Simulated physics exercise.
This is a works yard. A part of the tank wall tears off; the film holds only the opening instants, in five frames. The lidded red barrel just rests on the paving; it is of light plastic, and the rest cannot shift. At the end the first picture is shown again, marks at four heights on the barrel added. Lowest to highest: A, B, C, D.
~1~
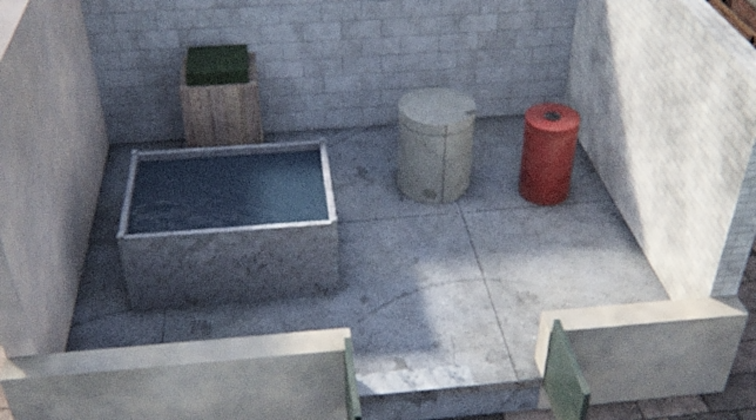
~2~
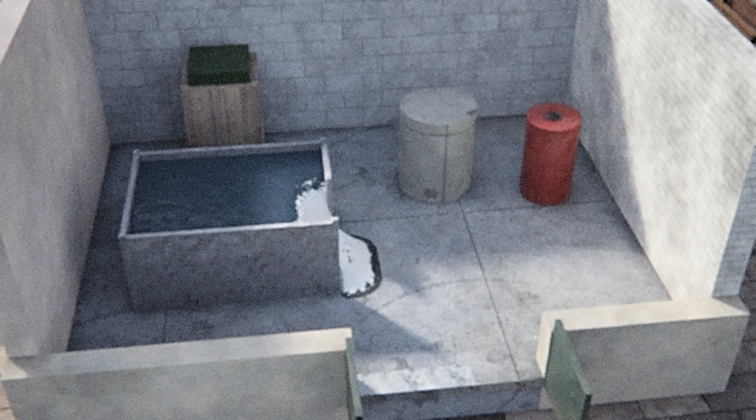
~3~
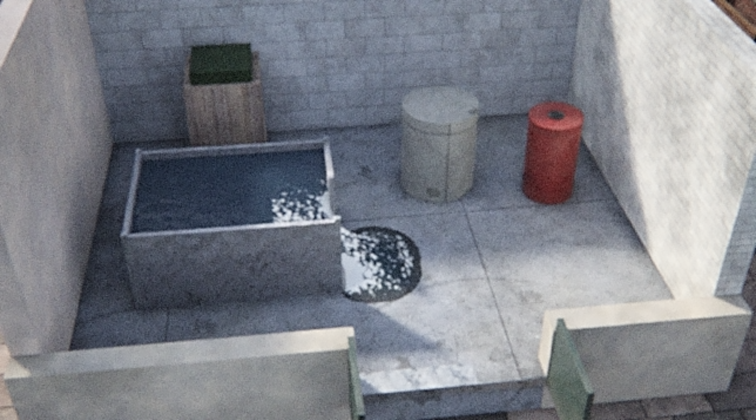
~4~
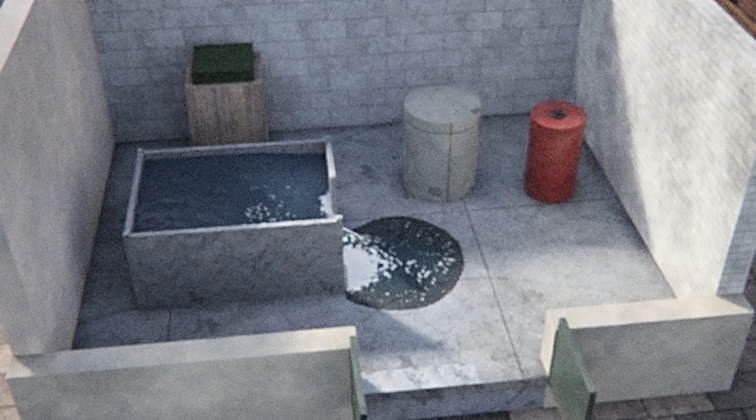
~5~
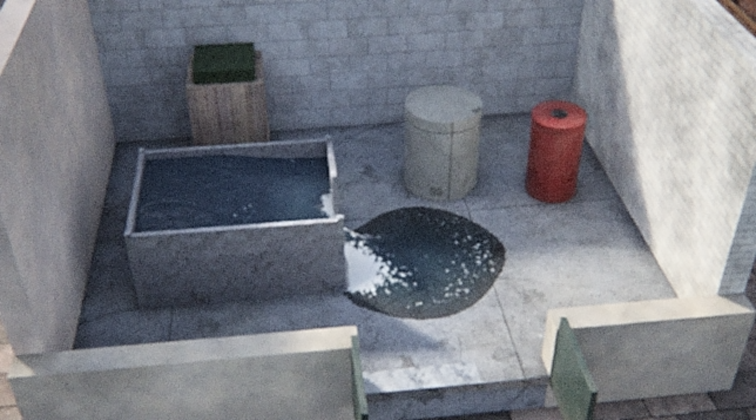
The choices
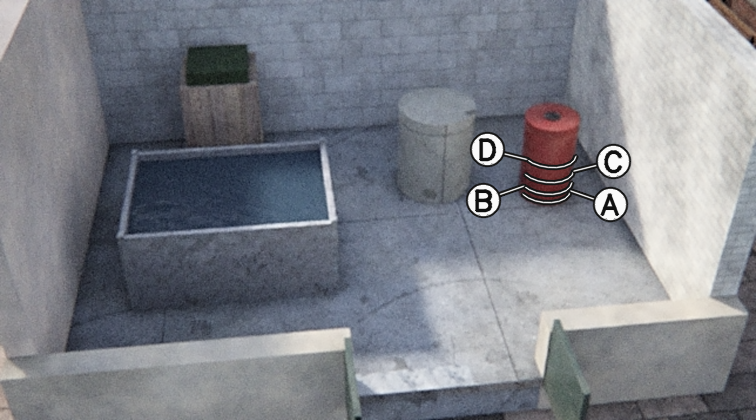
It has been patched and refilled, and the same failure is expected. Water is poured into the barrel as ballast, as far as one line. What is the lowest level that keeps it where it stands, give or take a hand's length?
Go for C.
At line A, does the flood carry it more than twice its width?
Yes.
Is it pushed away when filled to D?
No, not at all.
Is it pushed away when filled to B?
Yes, it does.
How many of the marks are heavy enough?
Two of the four.
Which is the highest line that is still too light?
That would be B.
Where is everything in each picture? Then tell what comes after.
The first frame shows lid of the red barrel at (553, 117); tank full, its middle at (230, 193); open gate at (446, 324).
In the second frame, 2 % of the ground wet, in view closest to the barrel at (368, 252).
In the third frame, 4 % of the ground wet, in view closest to the barrel at (410, 248).
In the fourth frame, 7 % of the ground wet, in view closest to the barrel at (433, 229).
The fifth frame shows lid of the red barrel at (560, 114); 10 % of the ground wet, in view closest to the barrel at (464, 222).
On the marked copy, A at (551, 202); B at (552, 194); C at (554, 182); D at (556, 167); from the bottom up A, B, C, D.
With A, it is pushed about 6 times its own width away.
With B, it is pushed about its own width away.
With C, it does not move.
With D, it does not move.
